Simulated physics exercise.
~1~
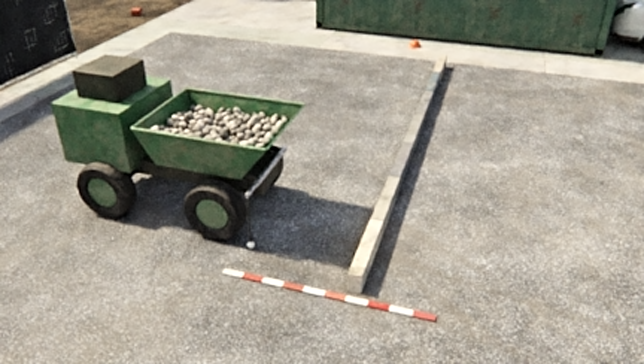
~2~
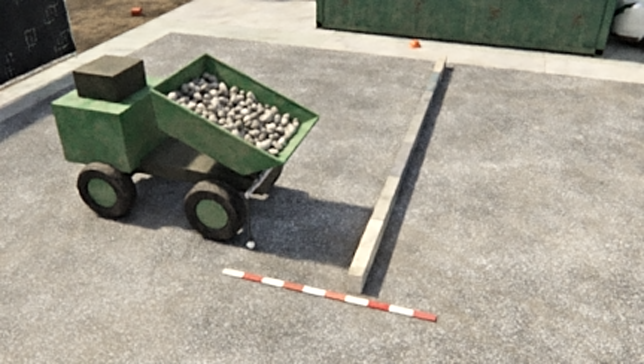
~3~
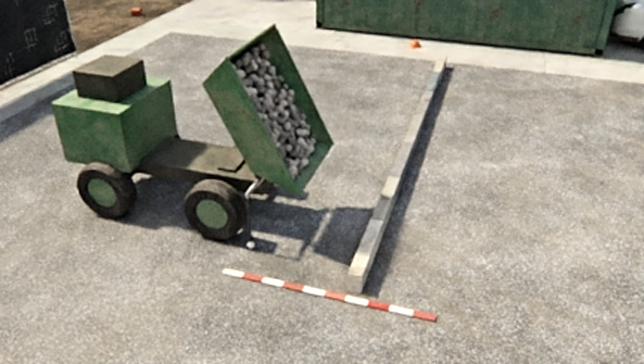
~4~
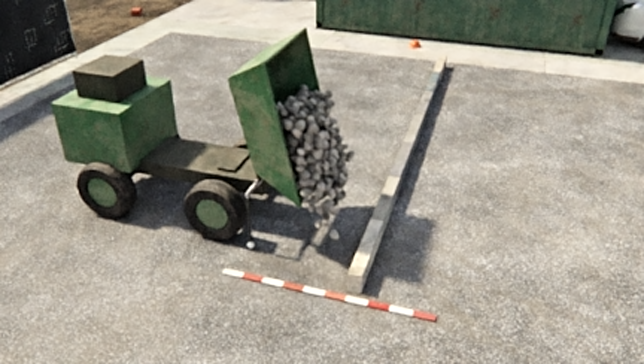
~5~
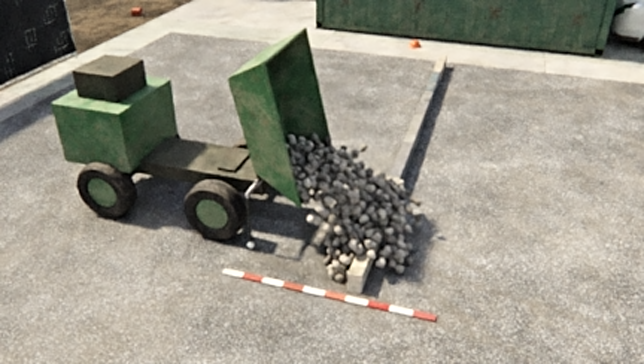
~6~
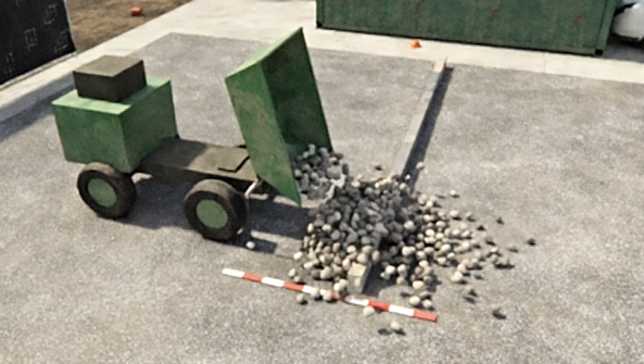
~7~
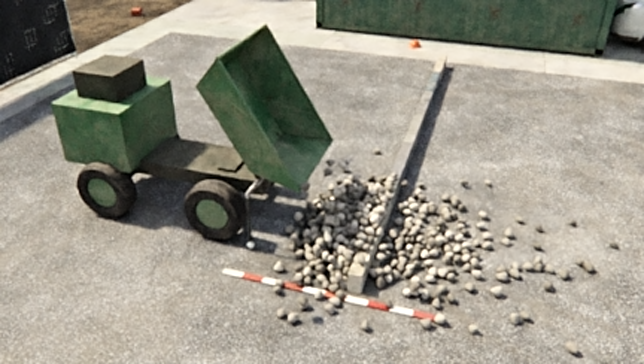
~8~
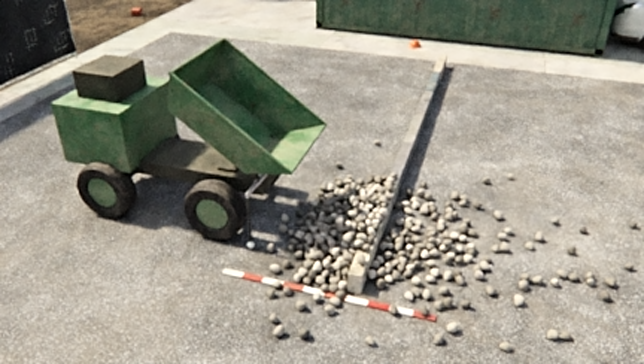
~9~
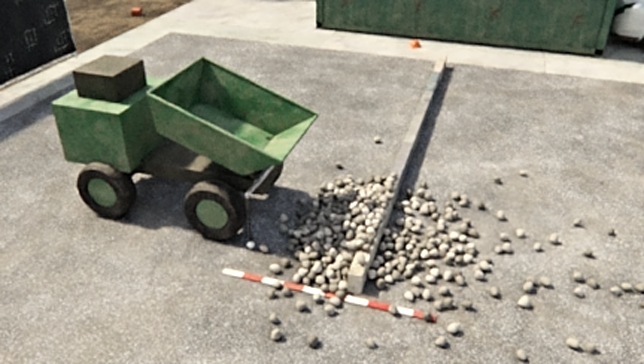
A green site dumper with dark wheels stands at the left of a grey gravel yard, seen from above, its skip heaped with pale rounded stones. A low kerb runs across the ground to its right, with a red and white striped staff near its closer end and a green container behind. The skip tips up steeply towards the kerb, and the stones slide out in a mass, burying part of the kerb. They spread on both sides, some rolling far to the right. The emptied skip lowers partway, still tilted, leaving most stones piled on the dumper's side.
